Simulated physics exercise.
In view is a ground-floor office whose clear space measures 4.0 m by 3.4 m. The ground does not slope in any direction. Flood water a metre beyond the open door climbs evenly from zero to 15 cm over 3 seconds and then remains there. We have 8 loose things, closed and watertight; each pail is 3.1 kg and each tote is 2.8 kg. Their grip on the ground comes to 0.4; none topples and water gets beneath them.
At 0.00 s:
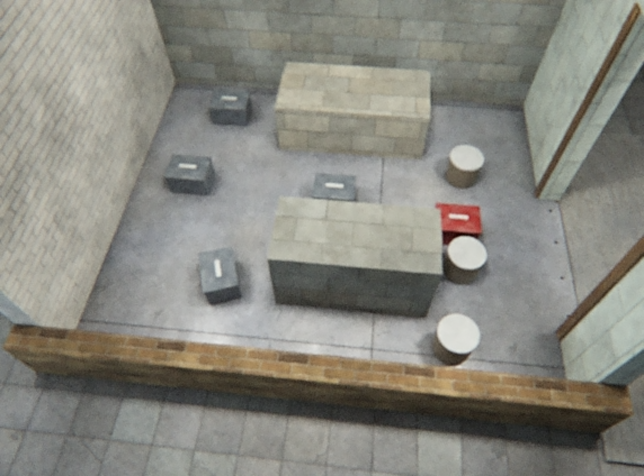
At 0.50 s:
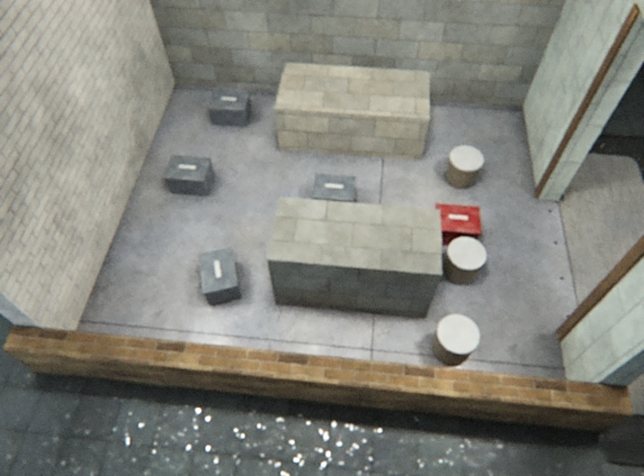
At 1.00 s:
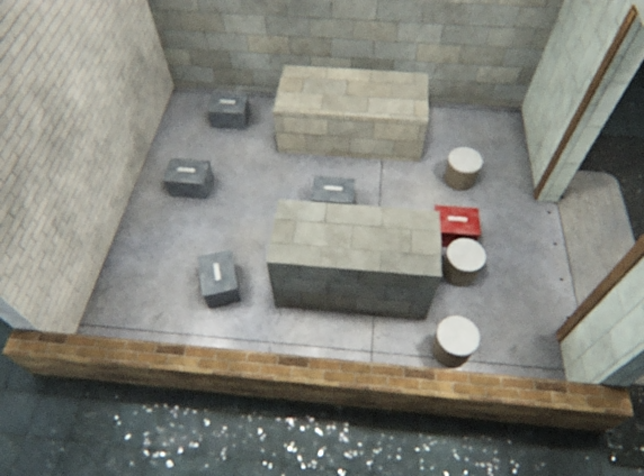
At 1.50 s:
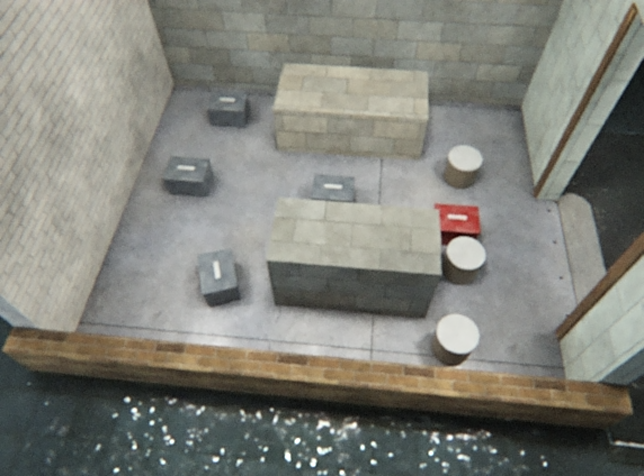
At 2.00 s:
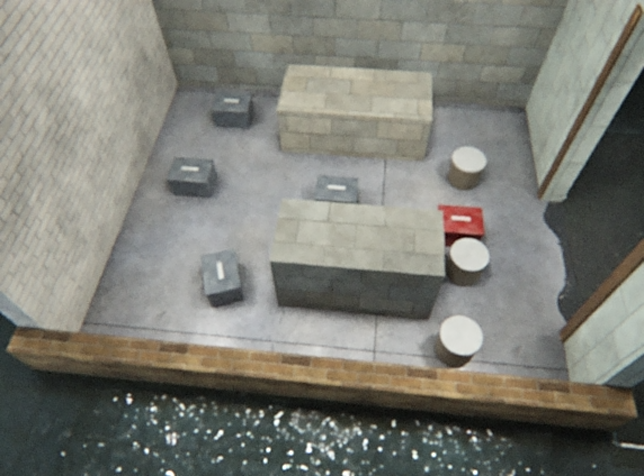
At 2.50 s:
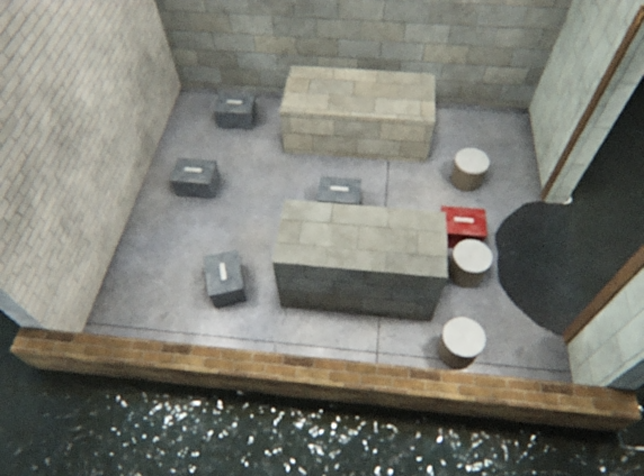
Ground-floor office seen from above, dark water spreading outside the walls, then entering through the right-hand opening as the objects stay still.
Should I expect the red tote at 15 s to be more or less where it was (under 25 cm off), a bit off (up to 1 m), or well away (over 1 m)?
Well away.
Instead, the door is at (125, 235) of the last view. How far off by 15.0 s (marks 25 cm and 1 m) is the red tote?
By then the red tote has shifted a small amount.
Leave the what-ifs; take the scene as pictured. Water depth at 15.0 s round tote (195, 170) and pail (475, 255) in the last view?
Close to 11 and 13 centimetres.
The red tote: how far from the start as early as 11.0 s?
I'd put it at around 250 cm.
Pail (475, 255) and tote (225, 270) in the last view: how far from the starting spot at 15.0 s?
Net displacement, in order: 200 cm; 100 cm.
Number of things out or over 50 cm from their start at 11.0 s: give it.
The number I get is 7.
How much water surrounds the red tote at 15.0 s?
Close to 10 centimetres.
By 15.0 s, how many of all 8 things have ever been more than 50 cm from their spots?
8.
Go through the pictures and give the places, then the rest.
The red tote at (458, 218) rests on the ground; 0.0 m2 under water; 0 of 8 have shifted, in the first frame.
The red tote at (458, 218) rests on the ground; water covers 0.0 m2; 0 of 8 have shifted, in the second frame.
The red tote at (457, 220), on the bottom; water covers 0.0 m2; 0 of 8 have shifted, in the third frame.
The red tote at (457, 218), on the bottom; water covers 0.0 m2; 0 of 8 have shifted, in the fourth frame.
The red tote at (461, 219), on the bottom; 0.0 m2 under water; 0 of 8 have shifted, in the fifth frame.
The red tote at (464, 221) rests on the ground; water covers 0.5 m2; 0 of 8 have shifted, in the sixth frame.
After 3.5 s the red tote is near (417, 199), 0.5 m from its start, aground; 0 afloat.
After 6.8 s the red tote is near (200, 128), 2.8 m from its start, afloat; 5 afloat.
After 11.0 s the red tote is near (245, 120), 2.5 m from its start, afloat; 8 afloat.
After 15.0 s the red tote is near (229, 105), 2.7 m from its start, afloat; 8 afloat.
